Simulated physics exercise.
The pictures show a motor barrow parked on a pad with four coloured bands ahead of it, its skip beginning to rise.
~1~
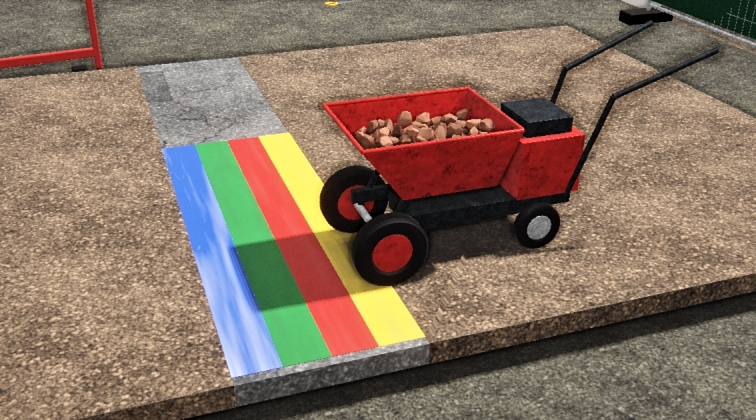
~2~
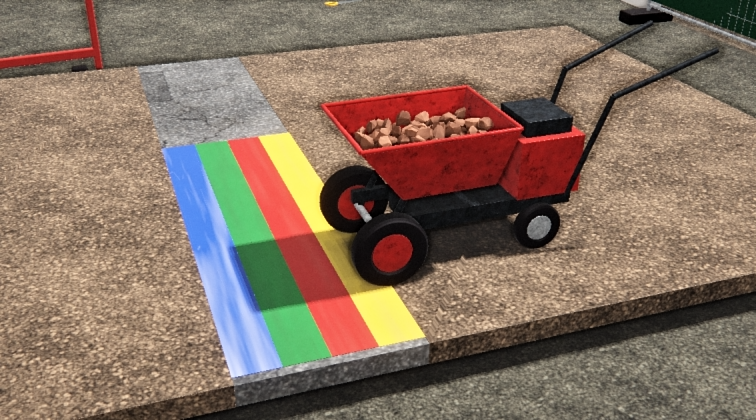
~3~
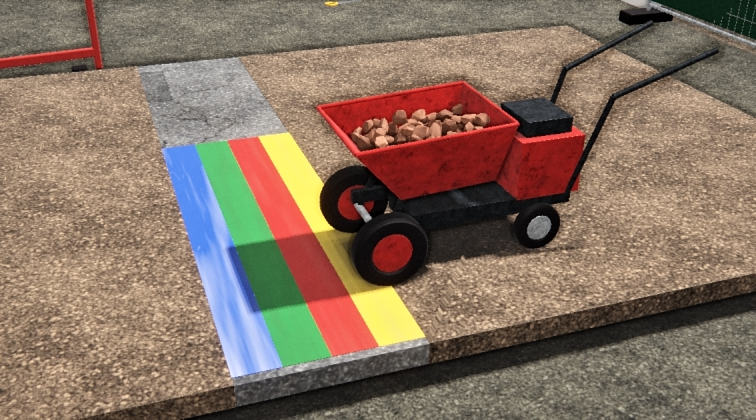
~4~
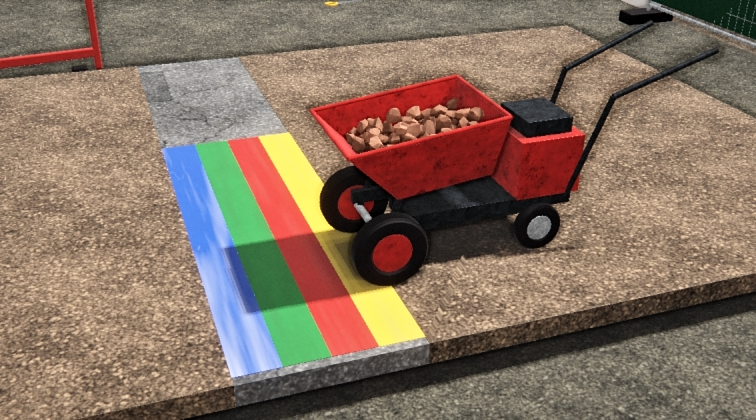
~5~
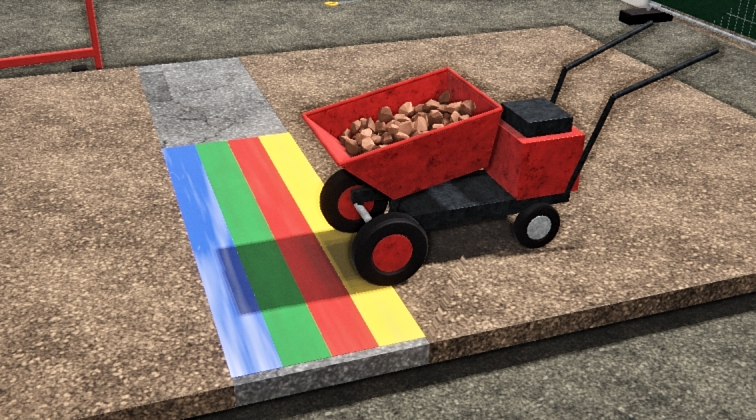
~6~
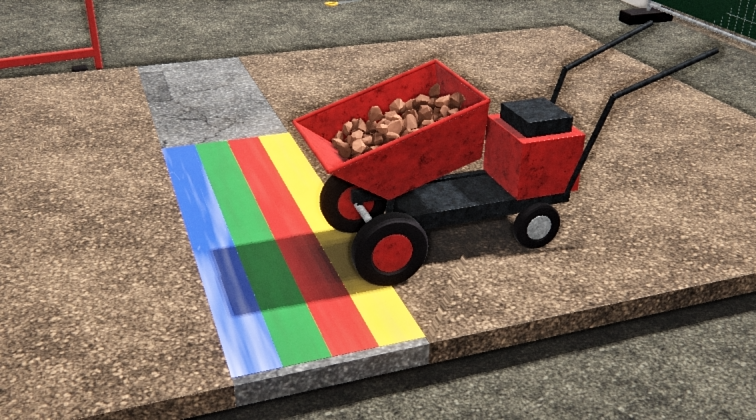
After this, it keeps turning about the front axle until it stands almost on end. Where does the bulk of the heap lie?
The blue strip carries the most.
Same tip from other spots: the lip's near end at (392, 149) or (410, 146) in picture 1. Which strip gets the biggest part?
First the strip in green, then the green strip.
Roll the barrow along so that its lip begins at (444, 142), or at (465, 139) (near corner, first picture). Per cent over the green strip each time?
About 20 and 20 per cent.
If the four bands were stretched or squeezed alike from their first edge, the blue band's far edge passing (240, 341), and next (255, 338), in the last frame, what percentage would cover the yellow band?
The first gives 0 %, the second 0 %.
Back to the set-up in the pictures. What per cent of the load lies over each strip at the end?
About: Yellow strip 0, red strip 0, green strip 20, blue strip 40 per cent.
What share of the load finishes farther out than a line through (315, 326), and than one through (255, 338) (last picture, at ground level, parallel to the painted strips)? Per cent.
Near 90 % and 60 %.
Soon, skip tipped steeply; all in the skip.
A while on, skip tipped right over; nearly all in the skip; a stray few over the green strip; a small part over the blue strip; a stray few falling.
Towards the end, skip tipped right over; about a quarter in the skip; a small part over the green strip; about a third over the blue strip; about a quarter off the paint.
Finally, skip tipped right over; a small part in the skip; none over the yellow strip; a stray few over the red strip; about a quarter over the green strip; about a third over the blue strip; about a third off the paint.
